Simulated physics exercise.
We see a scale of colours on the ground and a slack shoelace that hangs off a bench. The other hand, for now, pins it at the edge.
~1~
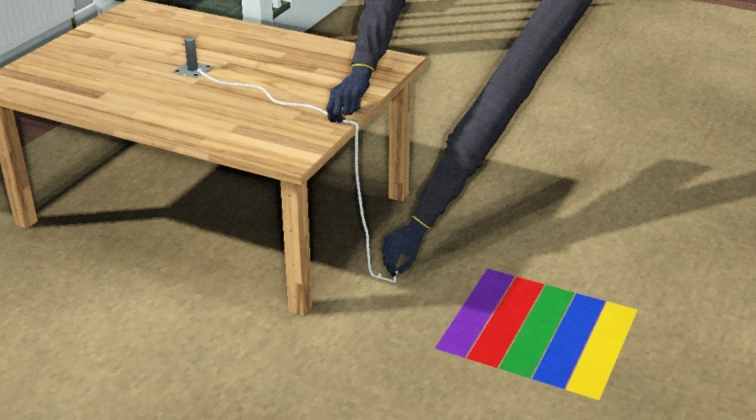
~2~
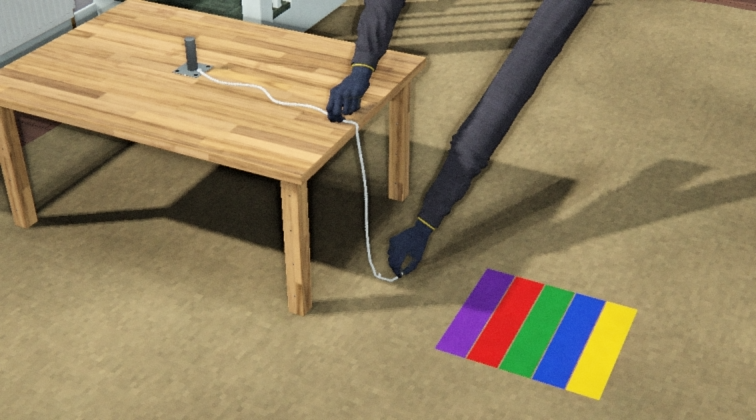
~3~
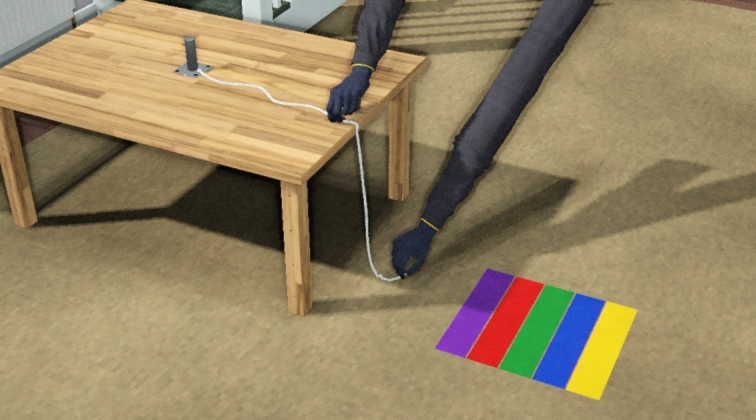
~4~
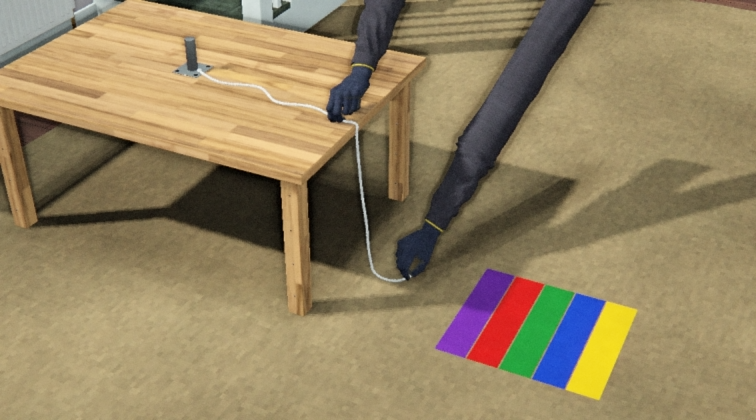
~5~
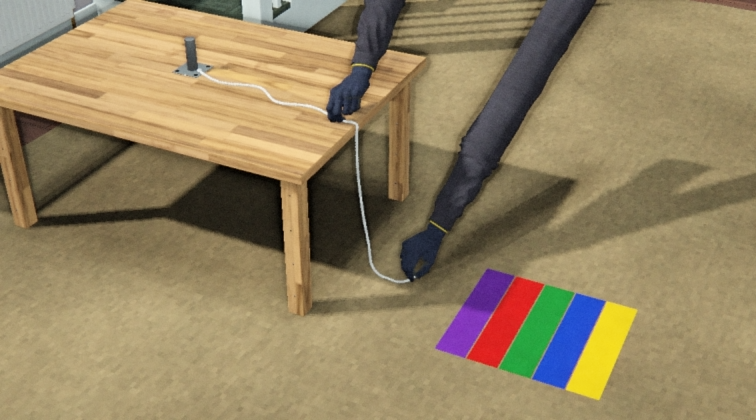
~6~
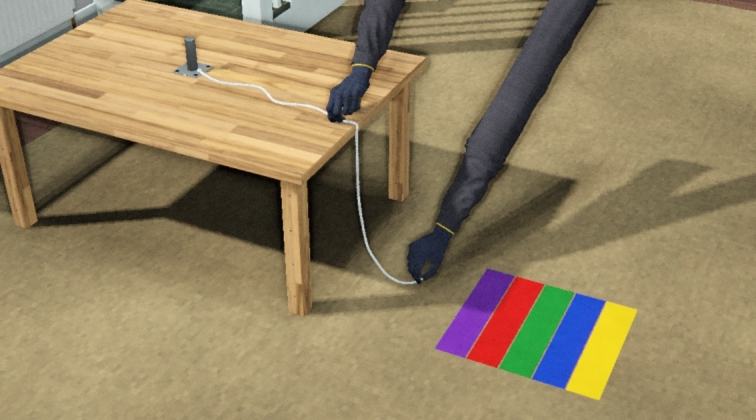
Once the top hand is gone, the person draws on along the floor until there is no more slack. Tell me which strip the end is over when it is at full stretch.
It is over the red strip.
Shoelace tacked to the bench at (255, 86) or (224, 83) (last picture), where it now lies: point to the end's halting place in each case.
Try by try: (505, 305), (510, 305).
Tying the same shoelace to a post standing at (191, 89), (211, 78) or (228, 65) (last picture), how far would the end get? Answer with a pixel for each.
The three places are (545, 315), (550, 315) and (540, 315), in that order.
Soon after, end near (442, 285); short of the strips.
After that, end near (485, 298); over purple.
At the stop, end near (511, 305); over red. Over red.
